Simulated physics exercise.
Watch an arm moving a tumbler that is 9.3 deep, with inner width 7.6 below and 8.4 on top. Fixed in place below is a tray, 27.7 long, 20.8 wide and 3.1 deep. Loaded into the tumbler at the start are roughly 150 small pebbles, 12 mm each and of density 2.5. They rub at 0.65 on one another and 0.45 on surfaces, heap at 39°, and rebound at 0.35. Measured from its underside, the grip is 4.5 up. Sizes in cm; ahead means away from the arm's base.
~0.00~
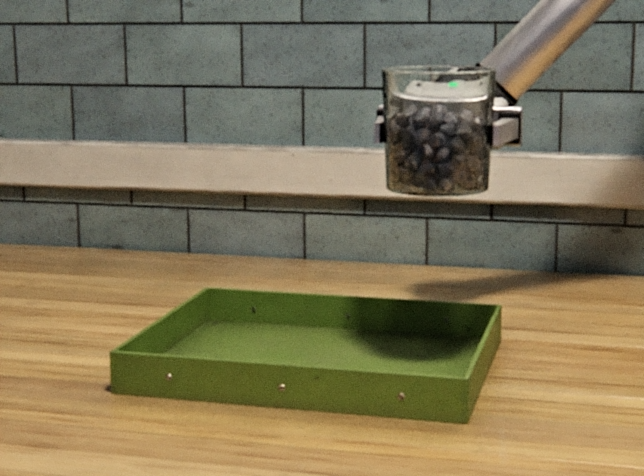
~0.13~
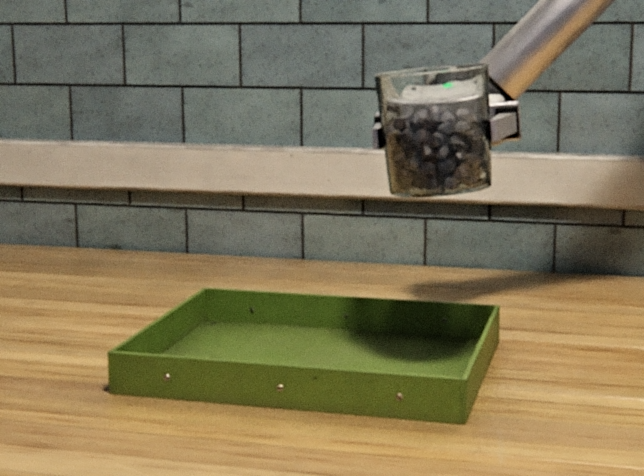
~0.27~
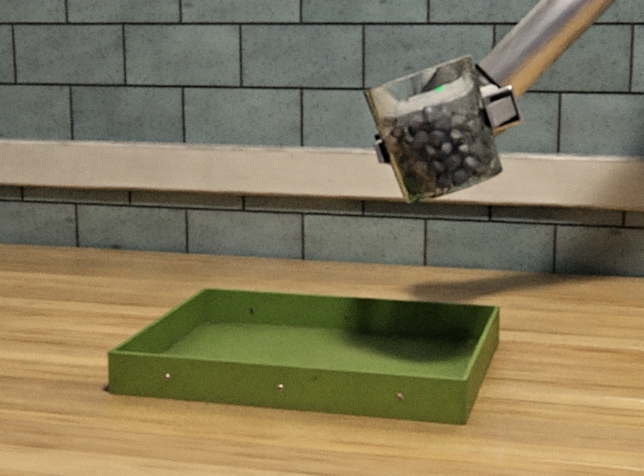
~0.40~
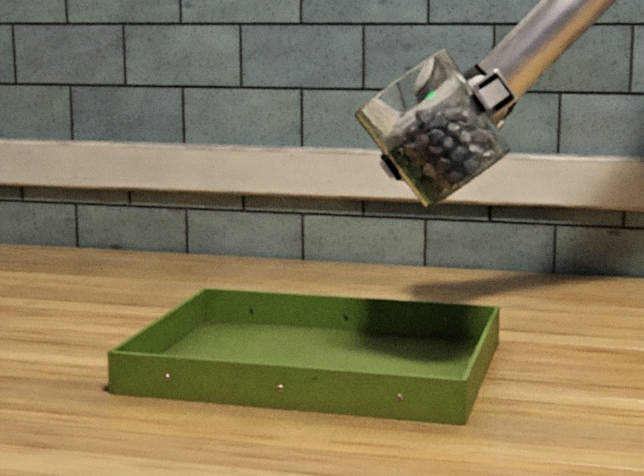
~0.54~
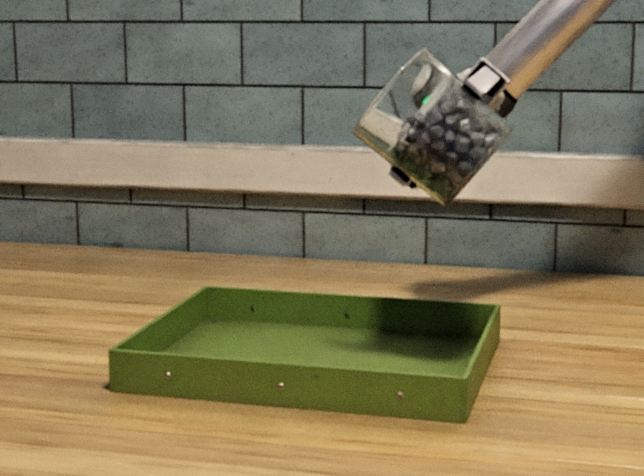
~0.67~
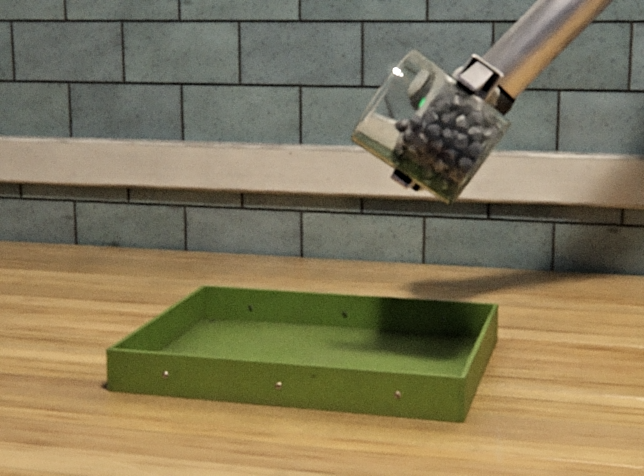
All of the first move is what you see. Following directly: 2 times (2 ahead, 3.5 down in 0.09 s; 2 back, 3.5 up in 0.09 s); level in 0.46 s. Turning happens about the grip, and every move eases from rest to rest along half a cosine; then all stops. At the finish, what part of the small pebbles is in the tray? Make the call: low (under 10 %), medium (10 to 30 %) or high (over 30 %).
My call: Low.
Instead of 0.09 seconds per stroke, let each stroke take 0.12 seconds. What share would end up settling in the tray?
I'd expect close to 0 in a hundred.
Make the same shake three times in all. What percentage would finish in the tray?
About 5 per cent in that case.
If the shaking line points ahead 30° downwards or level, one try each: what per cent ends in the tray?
Near 0 and 10 percent respectively.
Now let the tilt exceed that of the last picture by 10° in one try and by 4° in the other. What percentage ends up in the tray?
About 5 per cent for the first try and 0 per cent for the second.
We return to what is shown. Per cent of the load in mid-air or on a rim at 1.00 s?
I'd put it near 0 per cent.
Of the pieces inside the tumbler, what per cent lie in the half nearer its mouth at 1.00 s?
Near 35 %.
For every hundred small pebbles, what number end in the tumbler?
About 100 per cent.
After 1.00 s, tilted 56° forward, highest piece 21 above the table; 152 in the tumbler.
After 1.33 s, tilted 16° forward, highest piece 23 above the table; 150 in the tumbler, 2 in the tray.
After 1.69 s, level, highest piece 24 above the table; 150 in the tumbler, 2 in the tray.
After 2.74 s, level, highest piece 24 above the table; 150 in the tumbler, 2 in the tray.
In the end, 150 in the tumbler, 2 in the tray. That is 1 % in the tray.
